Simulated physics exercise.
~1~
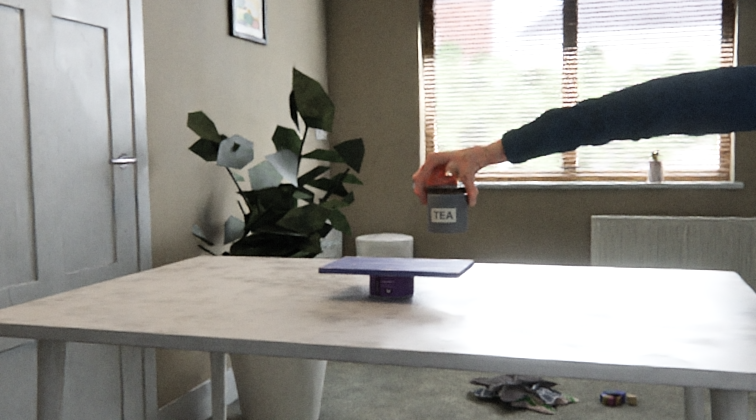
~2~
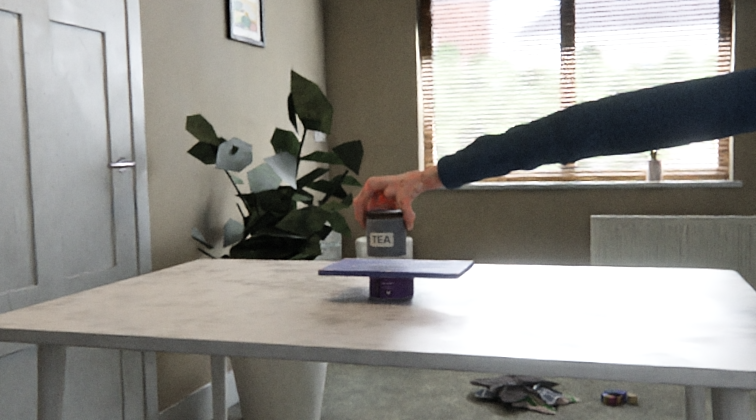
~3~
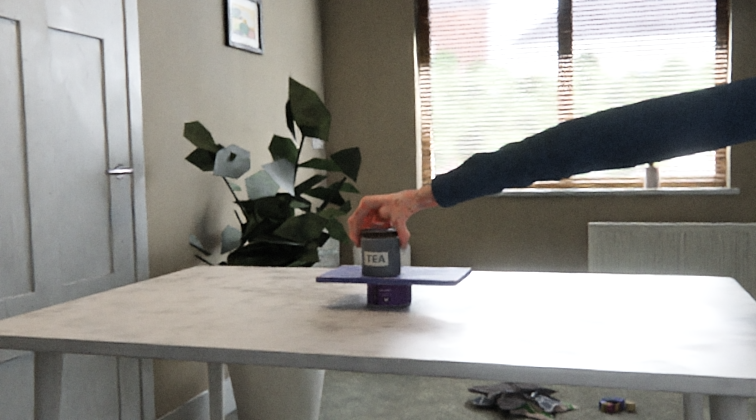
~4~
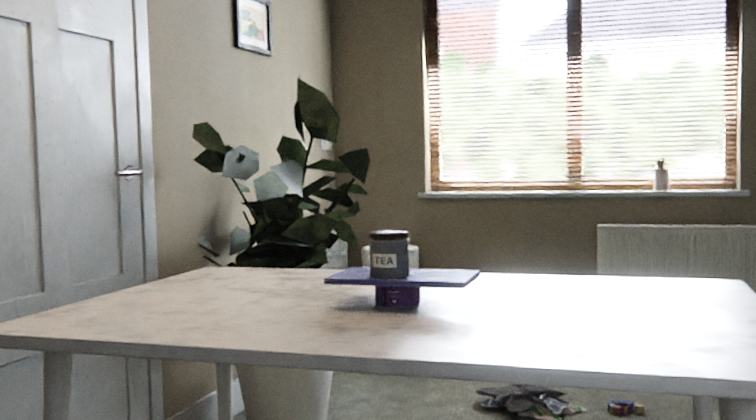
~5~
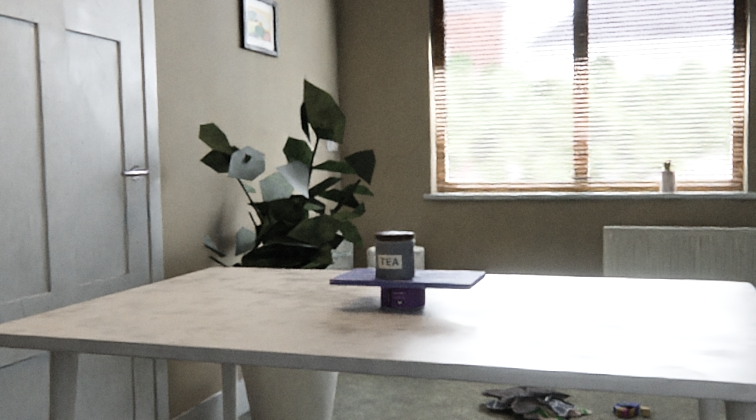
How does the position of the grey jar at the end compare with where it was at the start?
At the start the grey jar is held in the air above the right side of the blue board. By the end it is lower and further left, resting on the board.
